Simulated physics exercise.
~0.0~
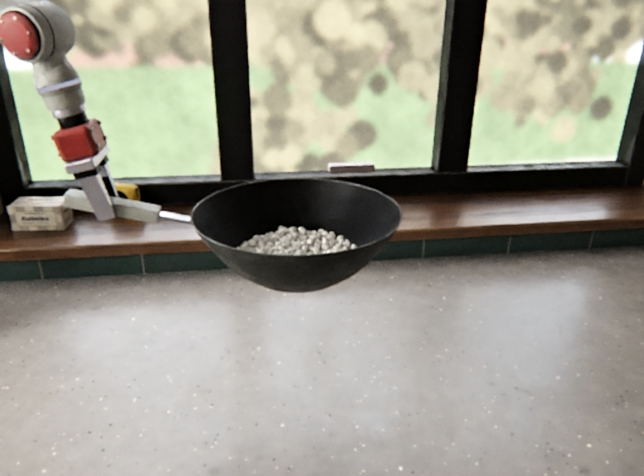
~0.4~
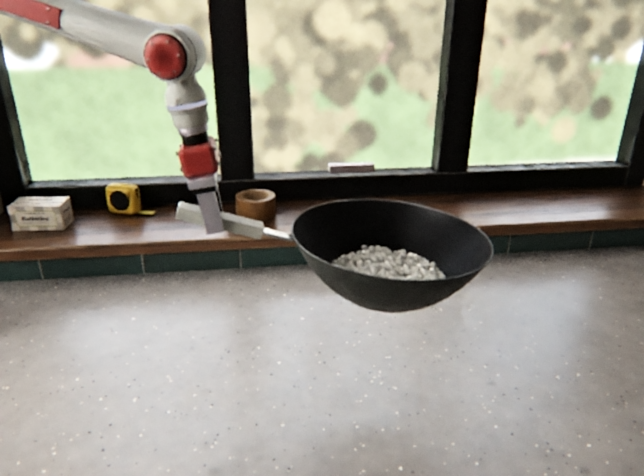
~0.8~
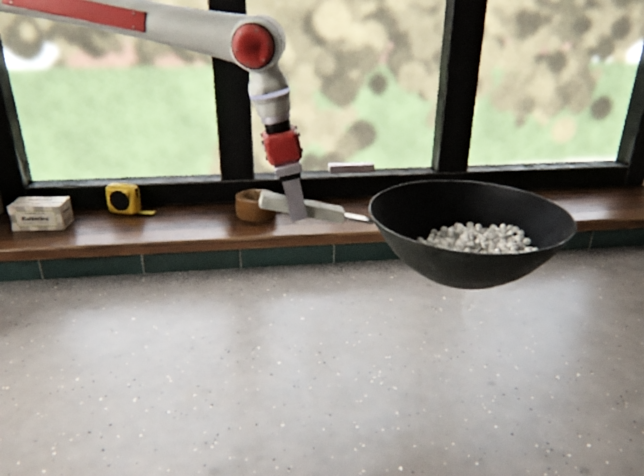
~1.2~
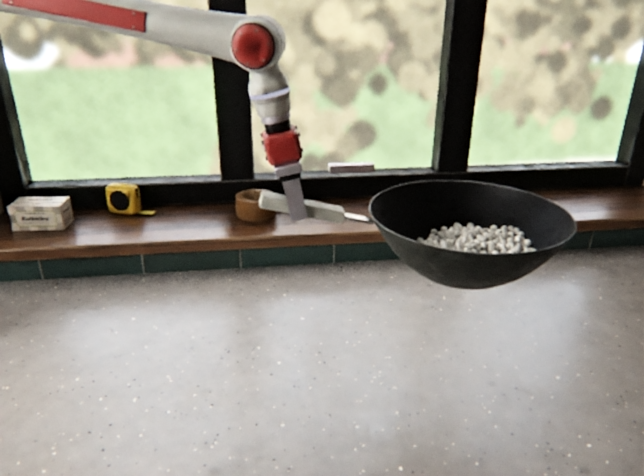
A red and white robot arm carried a black wok holding a heap of small pale beads to the right in front of a windowsill, above a speckled counter, then stopped and held it still and upright, with the beads still inside.
